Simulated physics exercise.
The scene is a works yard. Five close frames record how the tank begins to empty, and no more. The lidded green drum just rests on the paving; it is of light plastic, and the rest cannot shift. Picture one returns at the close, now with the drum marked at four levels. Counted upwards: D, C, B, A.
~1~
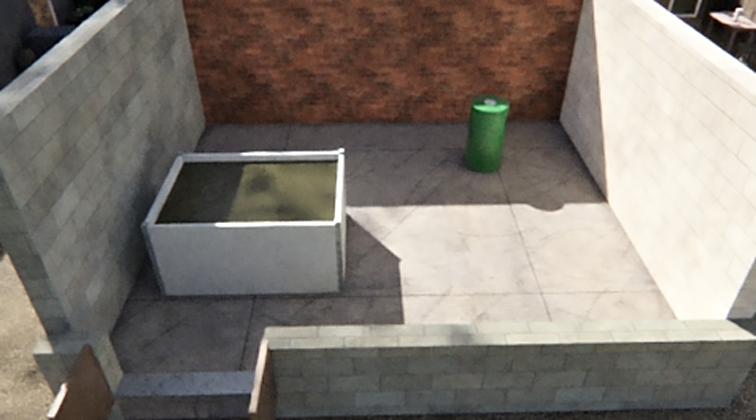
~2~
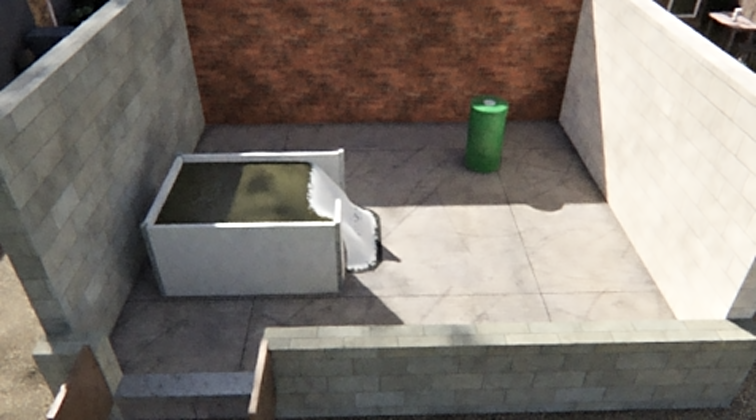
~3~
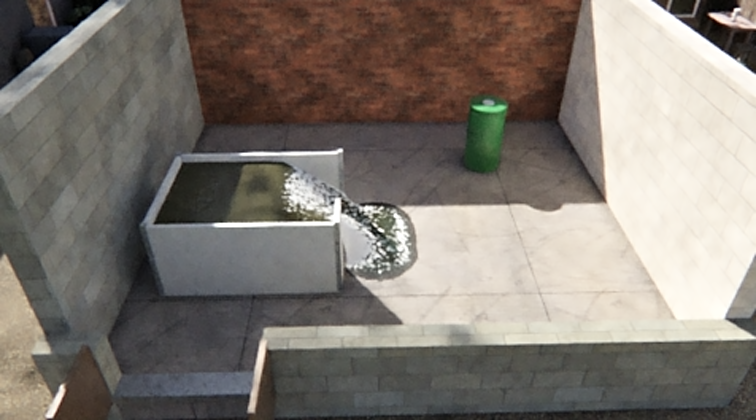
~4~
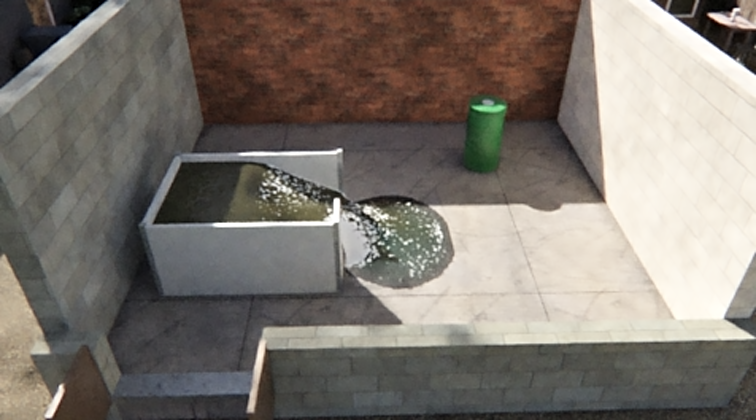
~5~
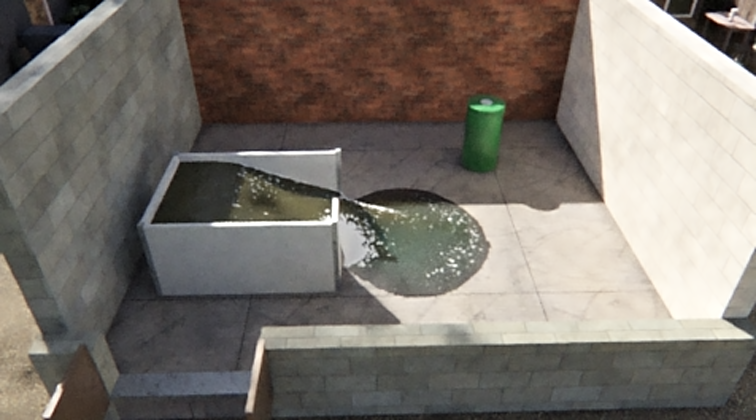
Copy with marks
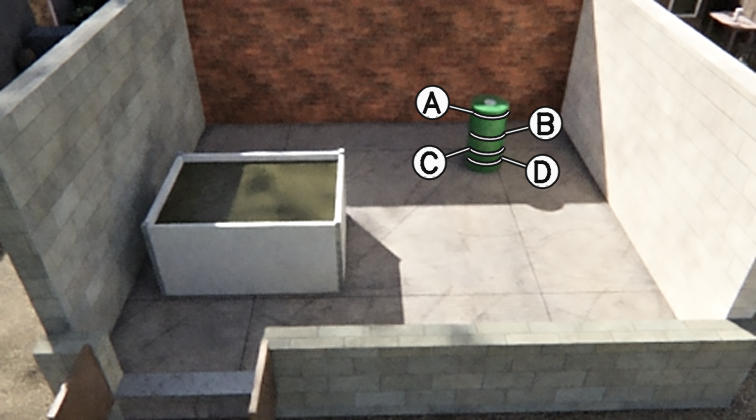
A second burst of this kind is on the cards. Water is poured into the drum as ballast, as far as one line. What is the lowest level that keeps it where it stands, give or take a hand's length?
Go for C.
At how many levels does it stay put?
Three of them.
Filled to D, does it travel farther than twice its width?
No.
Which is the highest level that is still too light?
D.
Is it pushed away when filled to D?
Yes.
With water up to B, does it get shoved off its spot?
No, that is safe.
On the marked copy, A at (493, 117); B at (490, 139); C at (488, 154); D at (487, 164); from the bottom up D, C, B, A.
For level A, it does not move.
For level B, it does not move.
For level C, it does not move.
For level D, it is pushed about its own width away.
